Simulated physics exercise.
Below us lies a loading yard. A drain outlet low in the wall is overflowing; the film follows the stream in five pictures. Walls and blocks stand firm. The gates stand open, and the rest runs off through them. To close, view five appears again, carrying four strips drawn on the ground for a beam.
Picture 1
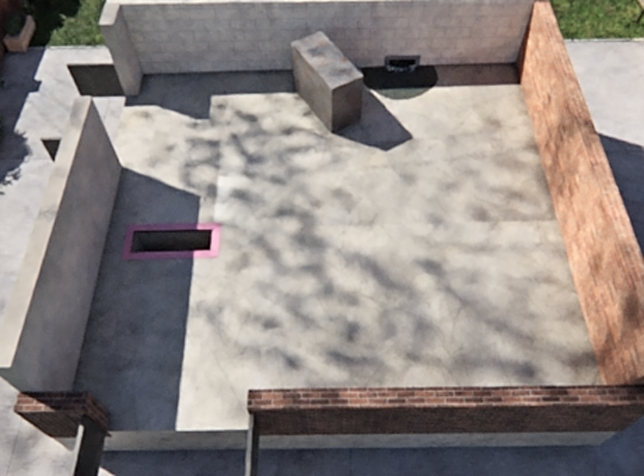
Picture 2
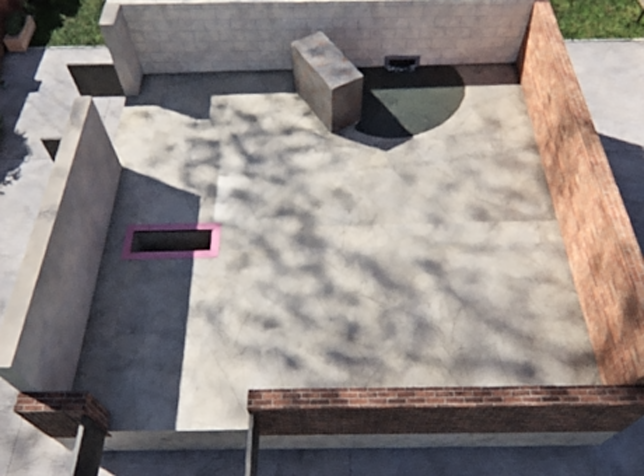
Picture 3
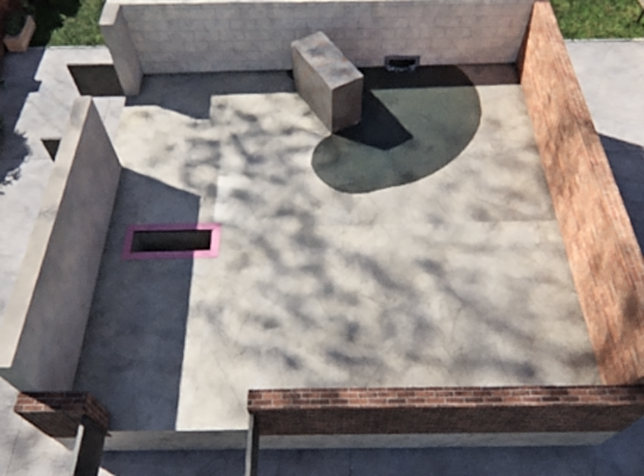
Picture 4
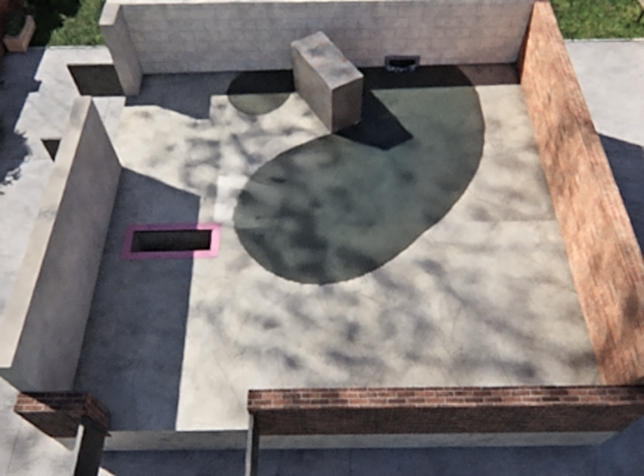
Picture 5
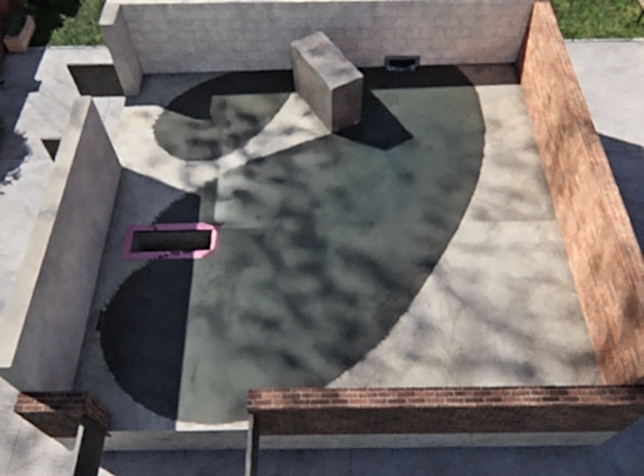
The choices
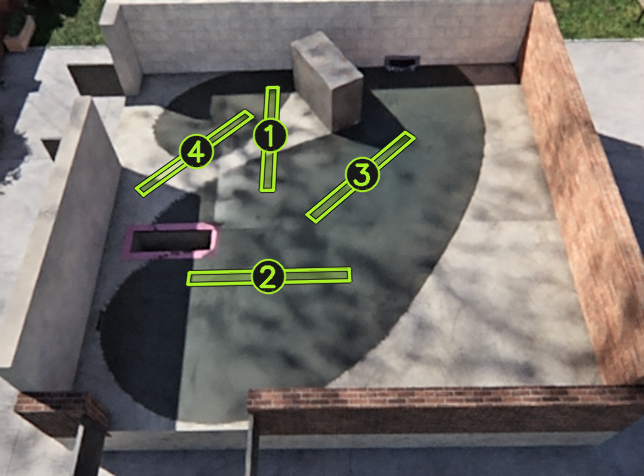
At first, a walled concrete yard is almost dry, with a small dark patch of water by the outfall in the back wall. The water spreads past a concrete block and curves toward the lower left, while another lobe appears behind the block, then it widens to the front and reaches the pink-edged drain.
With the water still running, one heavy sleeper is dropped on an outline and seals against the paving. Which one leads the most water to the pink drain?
Go for 2.
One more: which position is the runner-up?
3 it is.
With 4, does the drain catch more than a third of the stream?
No.
In lime, 1 from (267, 190) to (272, 87); 2 from (188, 278) to (349, 274); 3 from (311, 218) to (409, 135); 4 from (139, 191) to (248, 114).
For position 1, about 16 % of the stream goes into the pink drain, about 84 % out by the gates.
For position 2, about 54 % of the stream goes into the pink drain, about 45 % out by the gates.
For position 3, about 31 % of the stream goes into the pink drain, about 69 % out by the gates.
For position 4, about 18 % of the stream goes into the pink drain, about 82 % out by the gates.
